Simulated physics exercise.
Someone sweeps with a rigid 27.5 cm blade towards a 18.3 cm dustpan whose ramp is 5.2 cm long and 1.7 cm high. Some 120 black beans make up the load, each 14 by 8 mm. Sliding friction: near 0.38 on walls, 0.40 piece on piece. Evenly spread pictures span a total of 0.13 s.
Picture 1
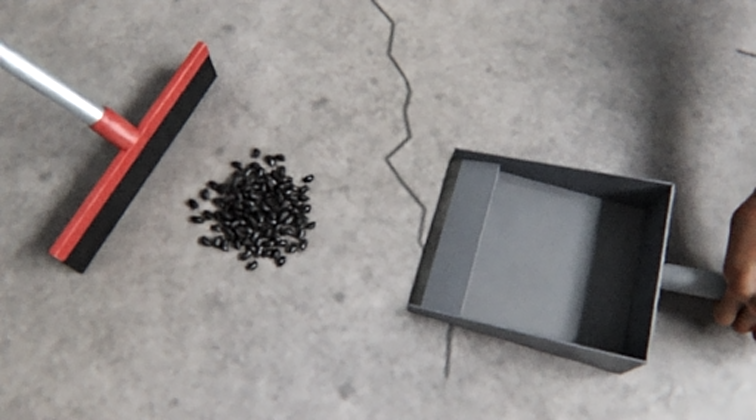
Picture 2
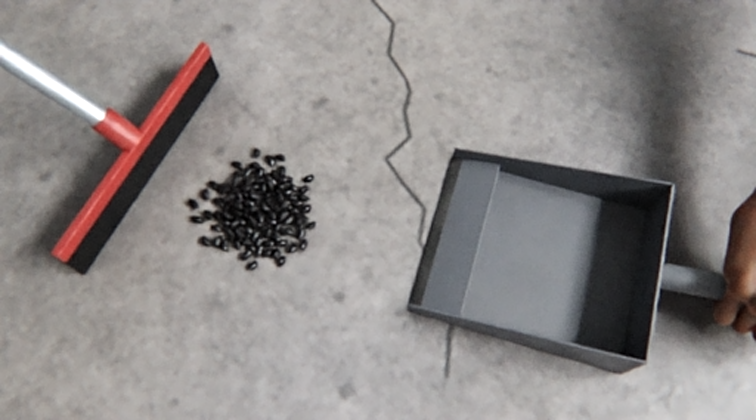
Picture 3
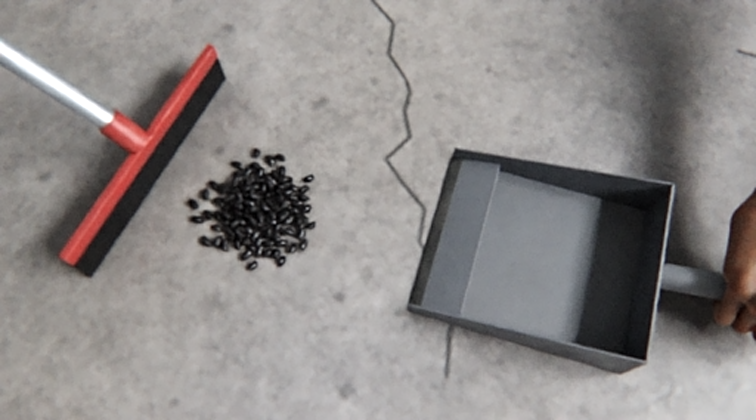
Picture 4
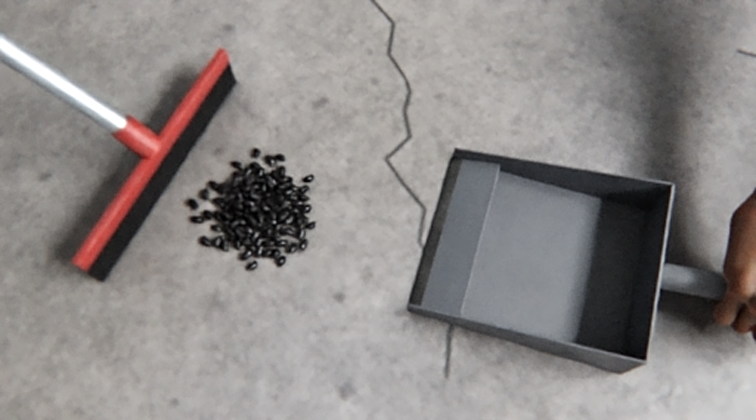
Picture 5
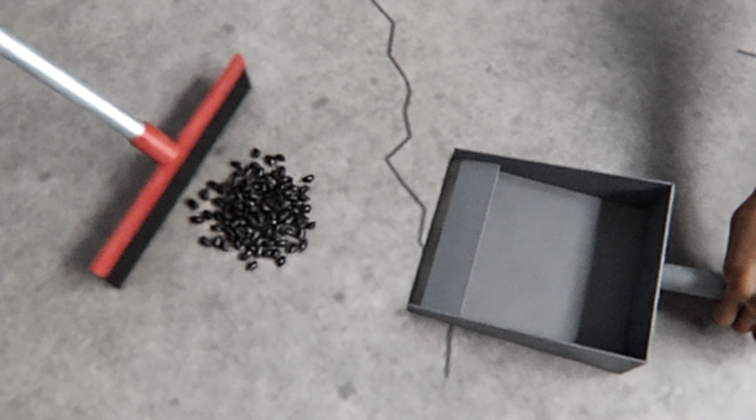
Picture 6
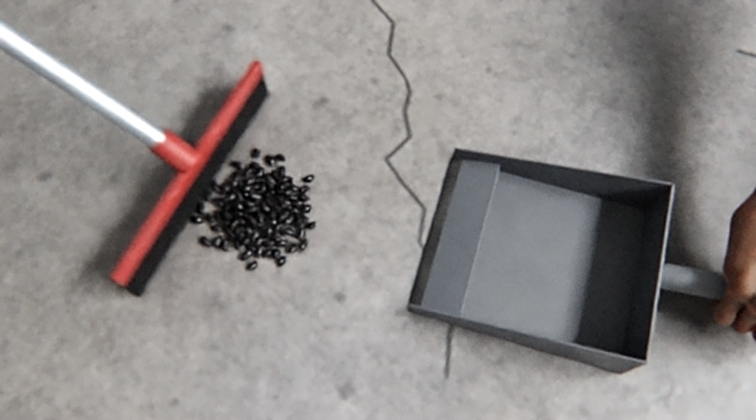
On a cracked concrete floor, a red broom slides right to the edge of a black bean pile while a hand holds a grey dustpan still.
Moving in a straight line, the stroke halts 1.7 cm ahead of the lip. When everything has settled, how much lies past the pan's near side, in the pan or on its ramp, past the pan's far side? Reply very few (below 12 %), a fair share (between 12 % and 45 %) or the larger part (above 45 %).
Near side - a fair share; pan - a fair share; far side - very few.
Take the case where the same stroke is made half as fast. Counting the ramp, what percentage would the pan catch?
It would be near 15 per cent.
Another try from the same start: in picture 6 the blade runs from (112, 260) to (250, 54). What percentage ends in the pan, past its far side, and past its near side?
Pan 10 % / far 0 % / near 15 %.
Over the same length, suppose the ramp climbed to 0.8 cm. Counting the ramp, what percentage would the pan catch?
Estimate: About 25 in a hundred.
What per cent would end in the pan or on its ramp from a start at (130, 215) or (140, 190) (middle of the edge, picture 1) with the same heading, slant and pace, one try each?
25 and 25 per cent, roughly.
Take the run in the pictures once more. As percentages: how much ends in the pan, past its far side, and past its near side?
Near side 30, pan 25, far side 0.
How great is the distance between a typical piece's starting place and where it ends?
That distance is around 20 cm.
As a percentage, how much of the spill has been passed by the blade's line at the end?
Estimate: Near 0 %.
Then, 0.13 s after the last picture, middle of the blade 13 cm from the lip; 0 % over the lip, far side 0 %, near side 20 %.
Then, 0.21 s after the last picture, middle of the blade 6 cm from the lip; 0 % over the lip, far side 0 %, near side 25 %.
Then, 0.43 s after the last picture, middle of the blade 4 cm from the lip; 25 % over the lip, far side 0 %, near side 30 %.
In the end, near side 30 %, pan 25 %, far side 0 %, in front of the lip or behind the blade 45 %.
